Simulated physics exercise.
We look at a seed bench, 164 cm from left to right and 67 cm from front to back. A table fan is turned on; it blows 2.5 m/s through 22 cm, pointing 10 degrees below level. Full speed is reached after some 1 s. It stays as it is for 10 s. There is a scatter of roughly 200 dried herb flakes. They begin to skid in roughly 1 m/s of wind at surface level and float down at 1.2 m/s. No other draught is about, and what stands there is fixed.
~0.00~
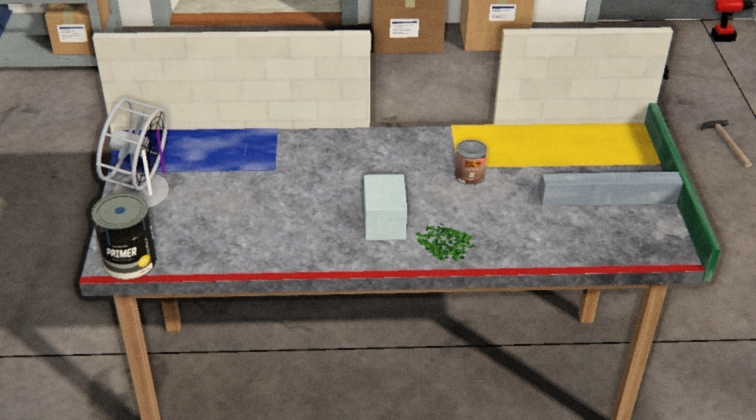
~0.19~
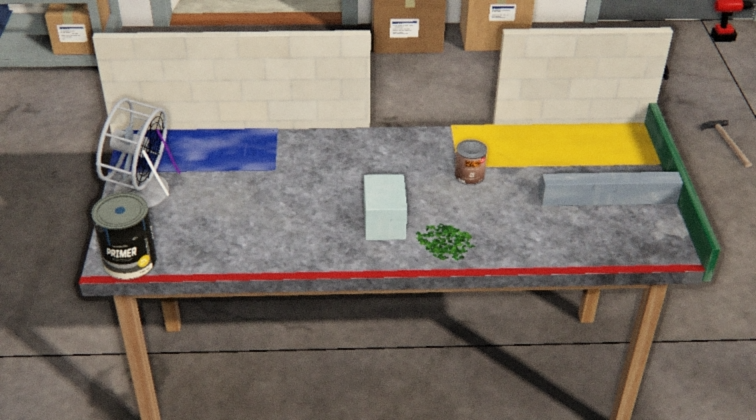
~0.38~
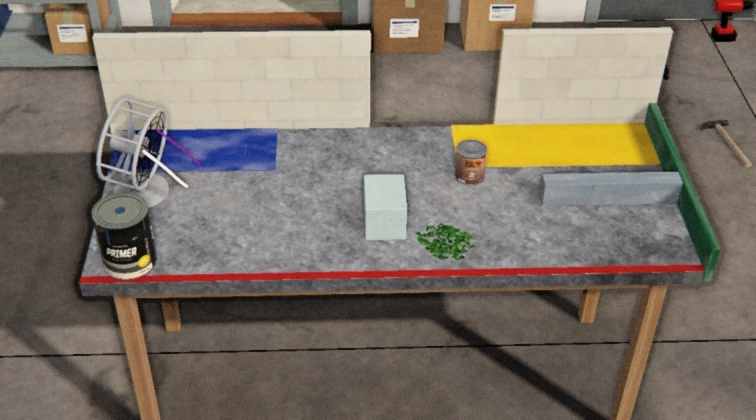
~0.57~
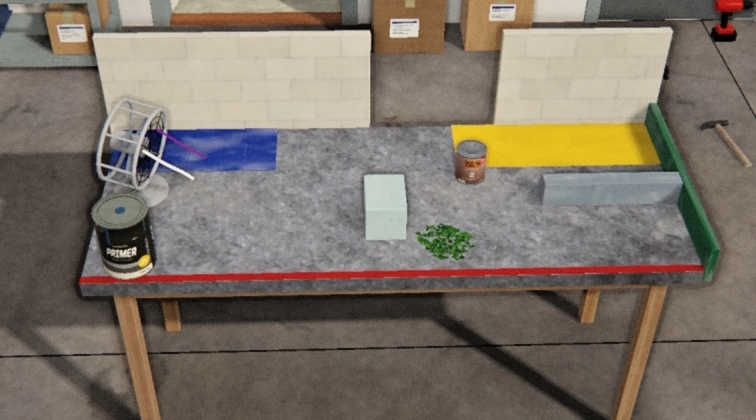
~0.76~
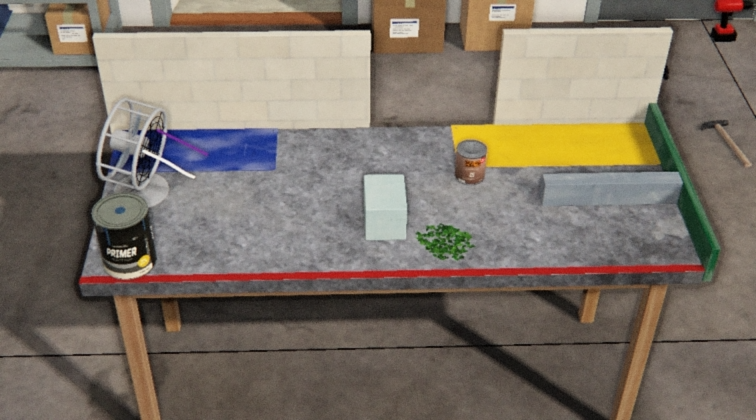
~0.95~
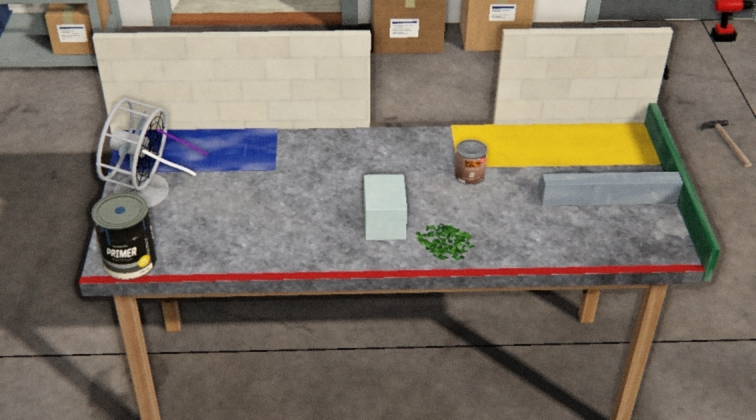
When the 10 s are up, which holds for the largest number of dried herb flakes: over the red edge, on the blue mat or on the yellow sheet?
The biggest group is at the red one.
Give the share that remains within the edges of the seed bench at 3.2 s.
Some 100 per cent.
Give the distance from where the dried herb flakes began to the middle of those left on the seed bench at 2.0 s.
Roughly 0 cm.
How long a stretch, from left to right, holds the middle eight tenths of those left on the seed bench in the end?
Roughly 10 cm.
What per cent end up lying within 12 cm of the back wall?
About 0 %.
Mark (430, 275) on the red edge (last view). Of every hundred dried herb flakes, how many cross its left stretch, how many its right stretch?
Some 20 % left, 20 % right.
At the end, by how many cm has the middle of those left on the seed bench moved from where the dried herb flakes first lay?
Roughly 10 cm.
After 2.0 s, 100 % are on the move or not yet settled, 0 % are on the blue mat, 0 % on the yellow sheet and 0 % over the red edge; the middle of those still in play is near (441, 246).
After 3.2 s, 96 % are on the move or not yet settled, 0 % are on the blue mat, 0 % on the yellow sheet and 2 % over the red edge; the middle of those still in play is near (427, 253).
After 5.5 s, 78 % are on the move or not yet settled, 0 % are on the blue mat, 0 % on the yellow sheet and 18 % over the red edge; the middle of those still in play is near (419, 257).
After 10.0 s, at the end, 0 % are on the blue mat, 0 % on the yellow sheet and 40 % over the red edge; the middle of those still in play is near (406, 258).
